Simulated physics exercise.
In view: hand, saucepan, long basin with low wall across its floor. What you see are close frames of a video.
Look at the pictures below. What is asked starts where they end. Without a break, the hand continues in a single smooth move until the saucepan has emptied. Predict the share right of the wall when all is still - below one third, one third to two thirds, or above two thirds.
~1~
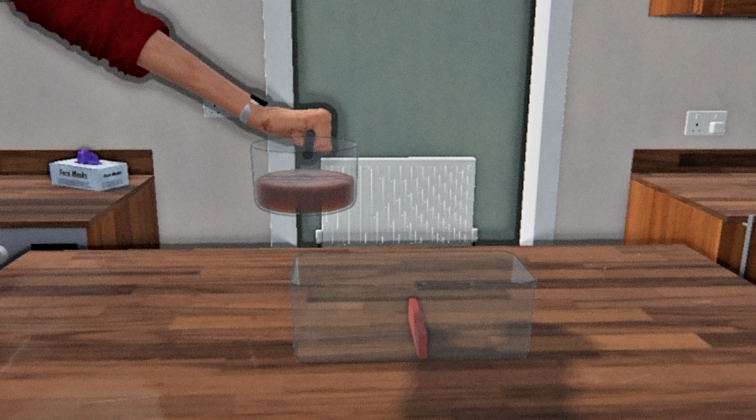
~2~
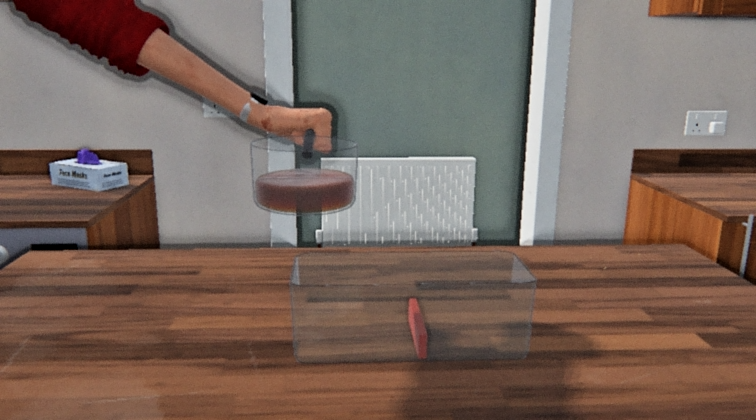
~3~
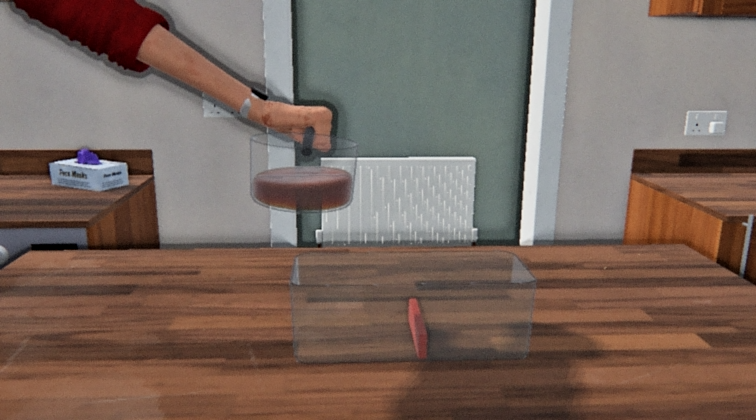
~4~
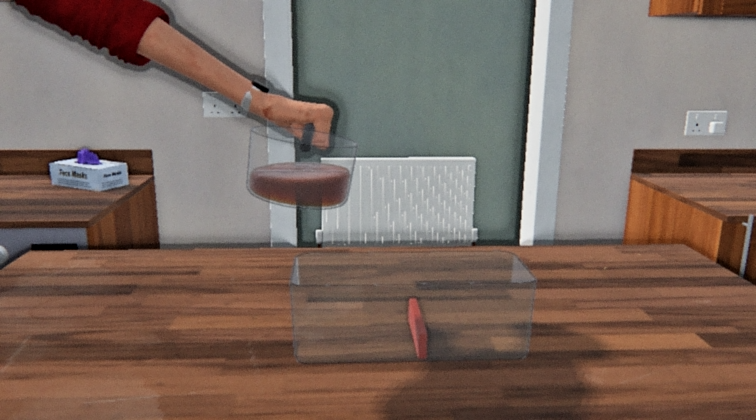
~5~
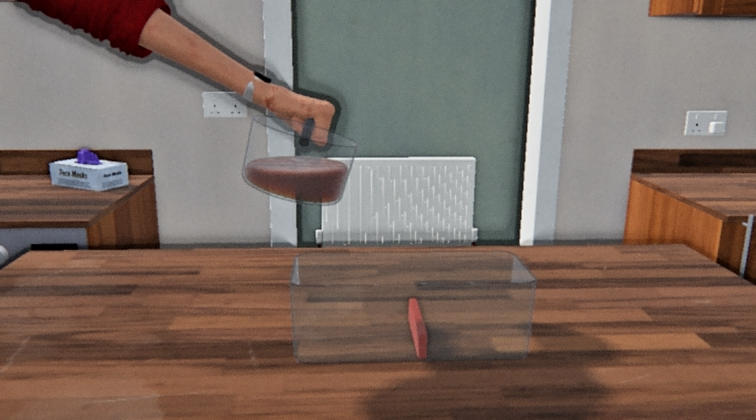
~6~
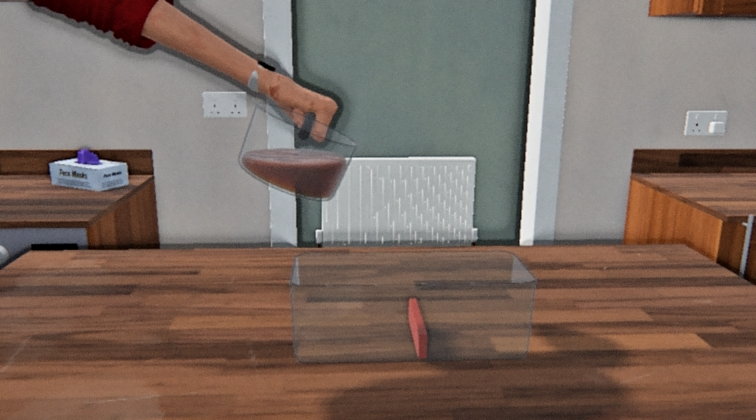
Seems the share right of the wall goes past two thirds.
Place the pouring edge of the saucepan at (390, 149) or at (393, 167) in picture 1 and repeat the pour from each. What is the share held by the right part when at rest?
It comes to about 90 %, followed by about 90 %.
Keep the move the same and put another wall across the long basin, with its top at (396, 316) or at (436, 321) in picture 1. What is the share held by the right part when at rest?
First try close to 90 percent, second try close to 30 percent.
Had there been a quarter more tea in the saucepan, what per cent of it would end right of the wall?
It should come out close to 85 per cent.
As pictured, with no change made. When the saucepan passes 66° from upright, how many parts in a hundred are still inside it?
I'd put it near 80 %.
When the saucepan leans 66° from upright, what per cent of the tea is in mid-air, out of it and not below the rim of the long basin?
Share in flight: Approx. 20 %.
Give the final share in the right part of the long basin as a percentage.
That works out to roughly 80 percent.
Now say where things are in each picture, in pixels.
In the first frame, tilt 0°; pouring edge (358, 145); surface from (256, 178) to (355, 178); the long basin's rim runs from (293, 270) to (525, 267); the wall's top is at (418, 317).
In the second frame, tilt 1°; pouring edge (357, 145); surface from (255, 178) to (355, 177).
In the third frame, tilt 4°; pouring edge (357, 146); surface from (253, 176) to (352, 174).
In the fourth frame, tilt 9°; pouring edge (357, 146); surface from (250, 171) to (350, 171).
In the fifth frame, tilt 15°; pouring edge (357, 146); surface from (246, 163) to (349, 165).
In the sixth frame, tilt 23°; pouring edge (357, 146); surface from (242, 154) to (348, 158).
A moment on, the saucepan is tipped part way and 79 per cent is still to pour, 0 is left of the wall and 0 right of it.
Next, the saucepan is tipped on its side and 28 per cent is still to pour, 8 is left of the wall and 36 right of it.
Then the saucepan is tipped on its side and 5 per cent is still to pour, 11 is left of the wall and 76 right of it.
Later the saucepan is tipped on its side and 1 per cent is still to pour, 16 is left of the wall and 81 right of it.
At rest 17 per cent lies left of the wall, 81 right of it and 2 outside.
